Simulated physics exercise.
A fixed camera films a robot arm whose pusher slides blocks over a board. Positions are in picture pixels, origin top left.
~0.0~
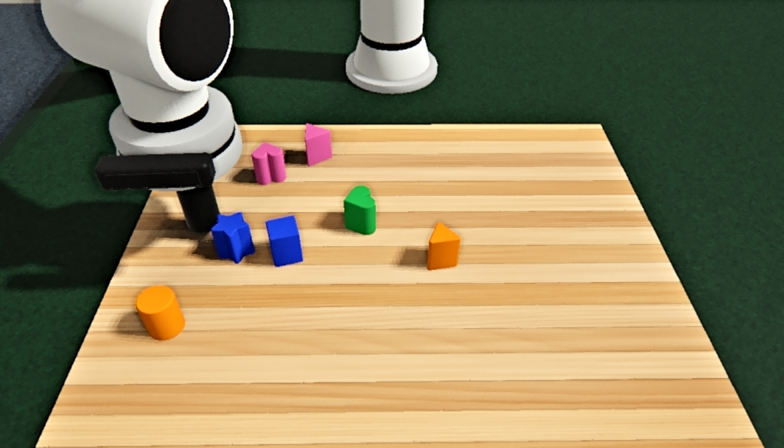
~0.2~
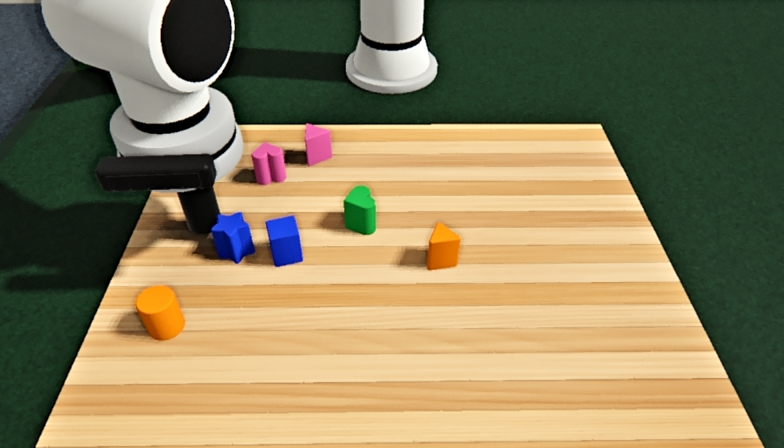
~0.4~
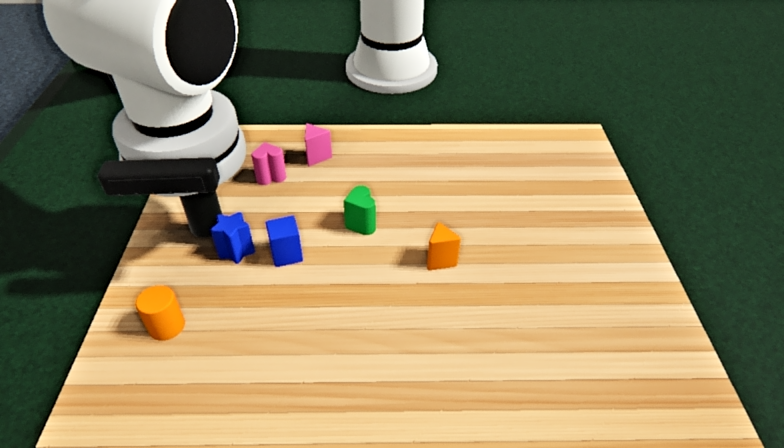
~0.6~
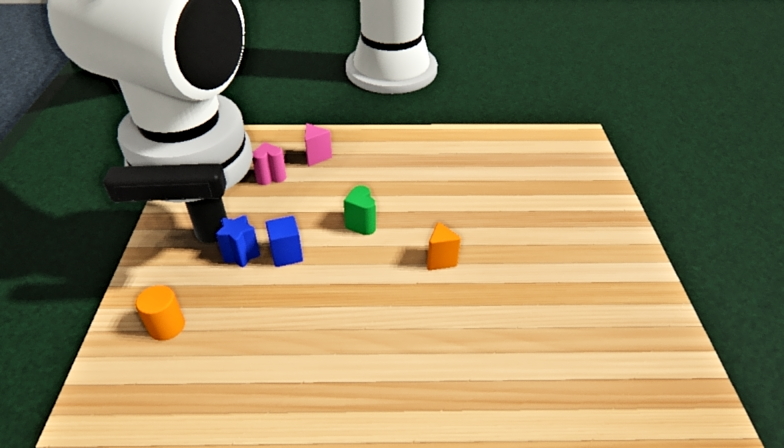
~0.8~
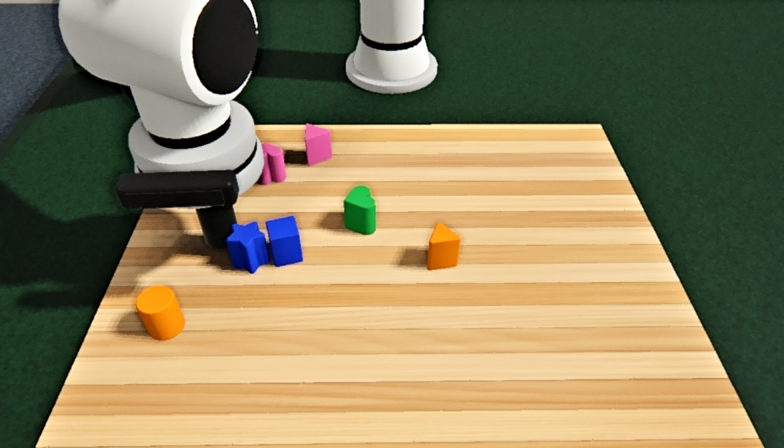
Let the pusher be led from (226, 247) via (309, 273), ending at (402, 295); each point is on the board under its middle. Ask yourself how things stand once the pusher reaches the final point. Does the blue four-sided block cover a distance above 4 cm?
I believe so.
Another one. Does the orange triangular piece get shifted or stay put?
It keeps its position.
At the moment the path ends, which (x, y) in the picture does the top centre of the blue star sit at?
Final place: (291, 269).
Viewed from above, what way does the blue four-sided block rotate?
Looking down: Anticlockwise.
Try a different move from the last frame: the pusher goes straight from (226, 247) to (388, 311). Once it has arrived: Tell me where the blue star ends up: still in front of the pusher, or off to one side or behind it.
The pusher loses it on the way.
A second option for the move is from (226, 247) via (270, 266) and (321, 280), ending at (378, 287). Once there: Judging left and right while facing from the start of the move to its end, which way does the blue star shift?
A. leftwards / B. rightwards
My answer is option B.
What follows on the original path. One third of the way, pusher at (279, 255); blue star at (279, 259), turned 70° clockwise; blue four-sided block at (313, 230), turned 30° anticlockwise.
Two thirds of the way, pusher at (340, 273); blue star at (291, 269), turned 115° clockwise; blue four-sided block at (356, 232).
At the end, pusher at (403, 286); blue star at (291, 269), turned 115° clockwise; blue four-sided block at (359, 232), turned 140° anticlockwise; orange triangular piece still.
